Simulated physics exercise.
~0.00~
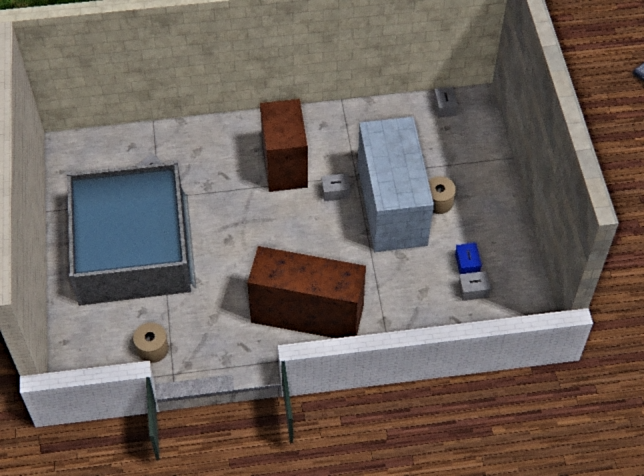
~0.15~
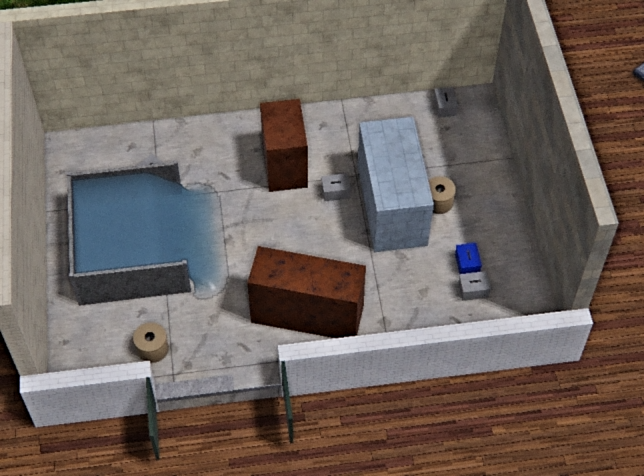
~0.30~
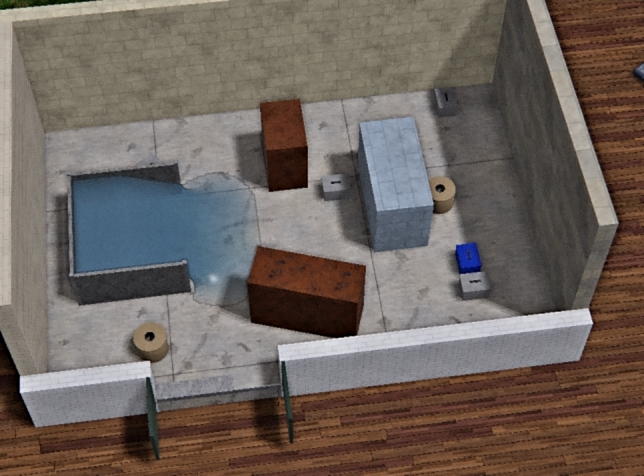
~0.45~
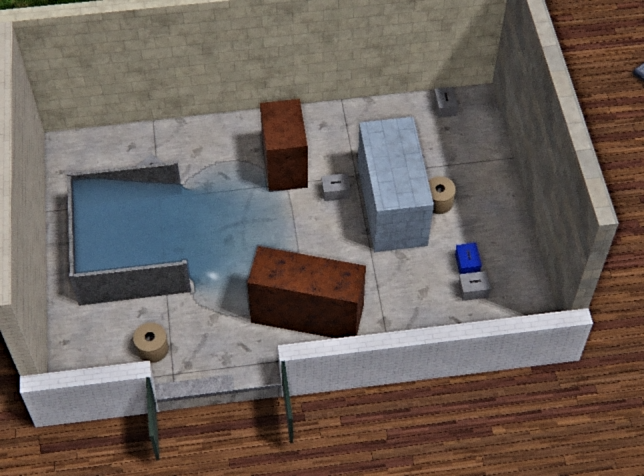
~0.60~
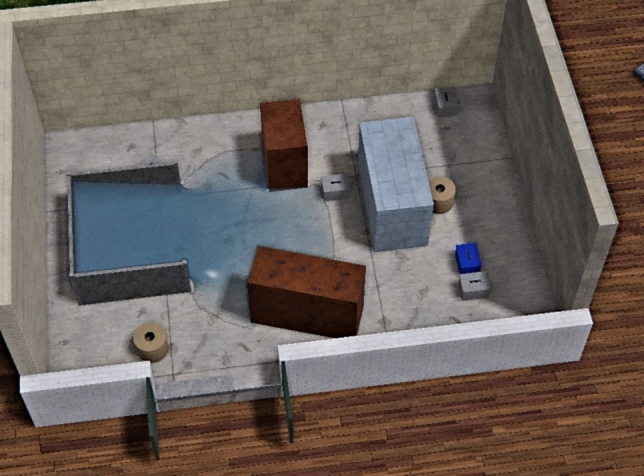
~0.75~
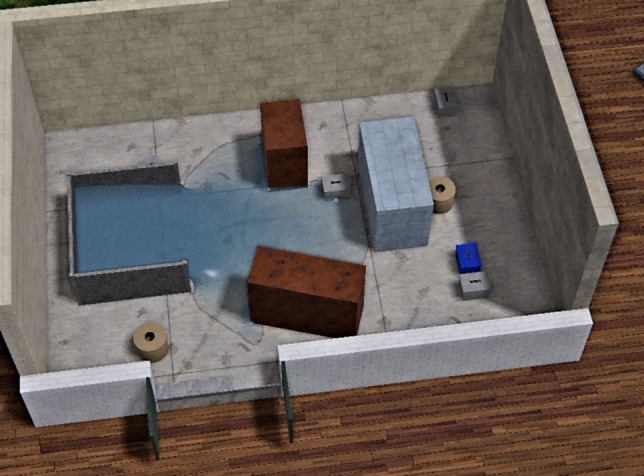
To begin with, an open tank of water stands at the left of a walled yard holding rusty-brown blocks, a pale blue block and small totes and tubs. Its right side opens, and water spreads rightward across the floor, passing between the brown blocks, while the loose items stay still.
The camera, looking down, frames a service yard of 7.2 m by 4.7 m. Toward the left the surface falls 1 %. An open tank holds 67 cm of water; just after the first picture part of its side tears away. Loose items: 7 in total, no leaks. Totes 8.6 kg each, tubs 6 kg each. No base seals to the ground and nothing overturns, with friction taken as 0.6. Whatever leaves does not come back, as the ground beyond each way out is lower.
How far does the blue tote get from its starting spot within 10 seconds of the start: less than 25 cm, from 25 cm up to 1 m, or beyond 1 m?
It ends up between 25 cm and 1 m away.
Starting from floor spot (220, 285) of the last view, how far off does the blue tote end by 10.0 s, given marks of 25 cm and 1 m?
Outcome: It is shifted a bit.
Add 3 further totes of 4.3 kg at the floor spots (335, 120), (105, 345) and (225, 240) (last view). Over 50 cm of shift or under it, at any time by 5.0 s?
Going through them in the order asked, they come out clear of the mark, shy of the mark and clear of the mark.
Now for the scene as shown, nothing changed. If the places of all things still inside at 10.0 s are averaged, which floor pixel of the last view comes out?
Close to (294, 194).
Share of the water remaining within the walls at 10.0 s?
90 % or so.
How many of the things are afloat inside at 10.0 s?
Answer: 4.
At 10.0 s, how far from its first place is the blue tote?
Close to 50 cm by then.
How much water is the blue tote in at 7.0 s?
Around 7 cm.
After 2.0 s the blue tote is near (487, 248), 0.3 m from its start, aground; 0 of 7 are out; 0 afloat.
After 4.5 s the blue tote is near (456, 213), 0.7 m from its start, aground; 0 of 7 are out; 1 afloat.
After 7.0 s the blue tote is near (446, 215), 0.8 m from its start, aground; 0 of 7 are out; 3 afloat.
After 10.0 s the blue tote is near (451, 228), 0.5 m from its start, aground; 0 of 7 are out; 4 afloat.
